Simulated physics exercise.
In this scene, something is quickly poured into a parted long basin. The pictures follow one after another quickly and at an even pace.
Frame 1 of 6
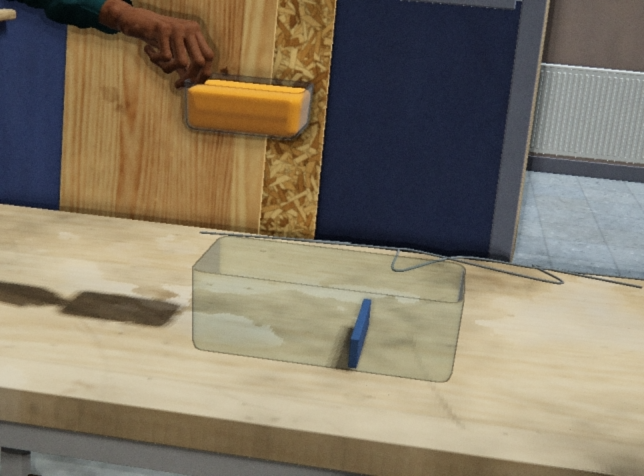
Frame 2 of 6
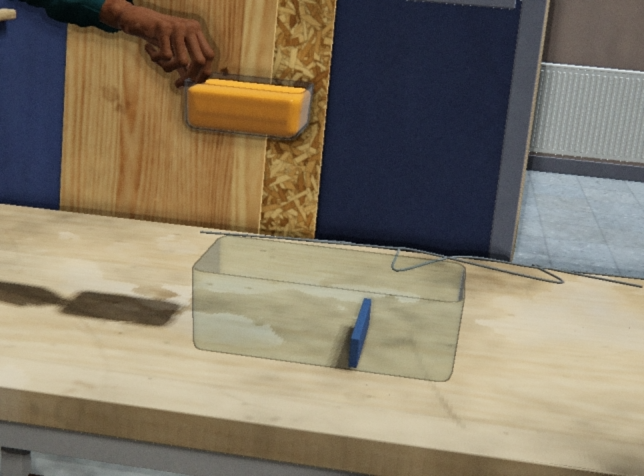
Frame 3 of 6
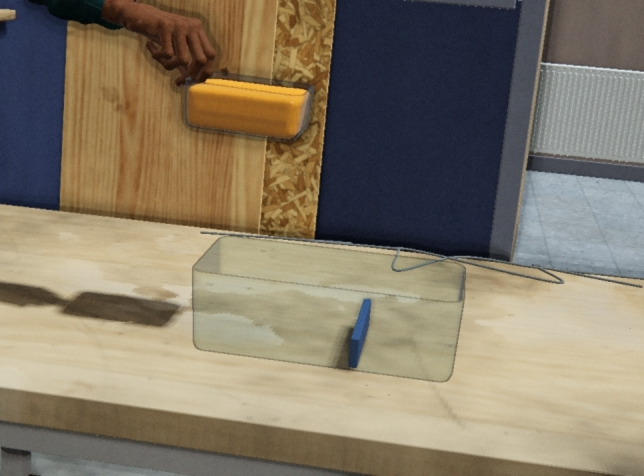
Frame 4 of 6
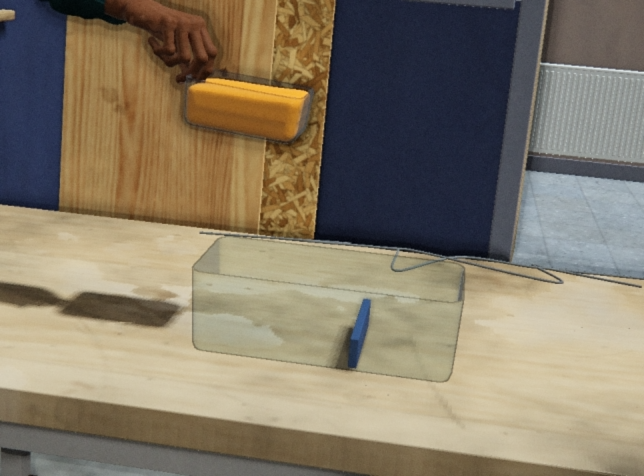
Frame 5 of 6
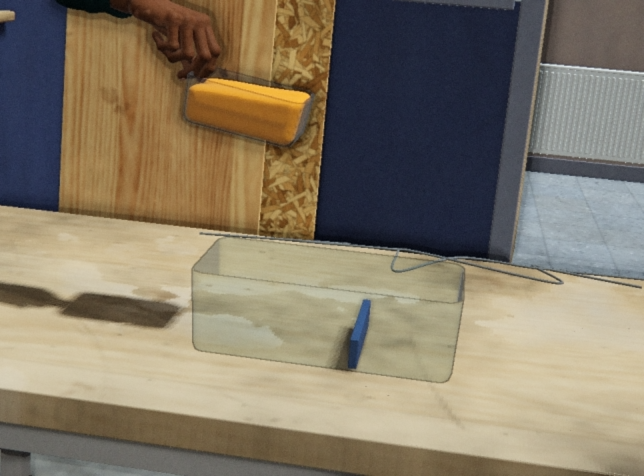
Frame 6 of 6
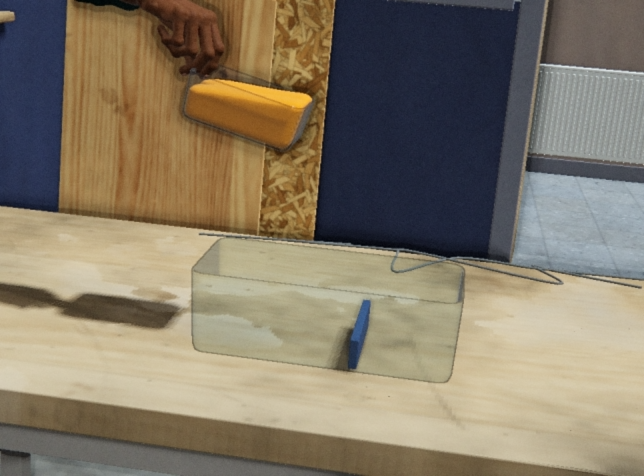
An orange container, held up by a hand above a wooden table, slowly tilted down a little to the right, while the clear long basin with a blue divider below it stayed still.
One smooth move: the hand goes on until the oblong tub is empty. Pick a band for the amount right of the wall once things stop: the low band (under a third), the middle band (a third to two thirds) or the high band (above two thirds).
The middle band.
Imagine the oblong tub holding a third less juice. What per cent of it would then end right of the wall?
Close to 5 per cent.
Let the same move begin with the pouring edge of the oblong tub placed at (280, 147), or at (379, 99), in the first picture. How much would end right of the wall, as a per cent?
Roughly 5 in a hundred the first time and 70 in a hundred the second.
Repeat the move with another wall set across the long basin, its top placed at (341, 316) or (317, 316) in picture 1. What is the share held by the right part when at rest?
Try 1: Some 65 %; try 2: 70 %.
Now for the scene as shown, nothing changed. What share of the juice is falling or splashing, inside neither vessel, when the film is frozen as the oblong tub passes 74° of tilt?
Roughly 55 %.
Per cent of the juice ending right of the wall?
Close to 40 per cent.
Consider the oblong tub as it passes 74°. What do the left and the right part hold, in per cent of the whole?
About 10 per cent on the left and 10 on the right.
A moment on, the oblong tub is tipped part way and 23 per cent is still to pour, 10 is left of the wall and 11 right of it.
Next, the oblong tub is tipped right over and 2 per cent is still to pour, 45 is left of the wall and 41 right of it.
Then the oblong tub is tipped right over and 0 per cent is still to pour, 53 is left of the wall and 42 right of it.
Later the oblong tub is tipped right over and 0 per cent is still to pour, 53 is left of the wall and 42 right of it.
In the end 53 per cent lies left of the wall, 42 right of it and 5 outside.
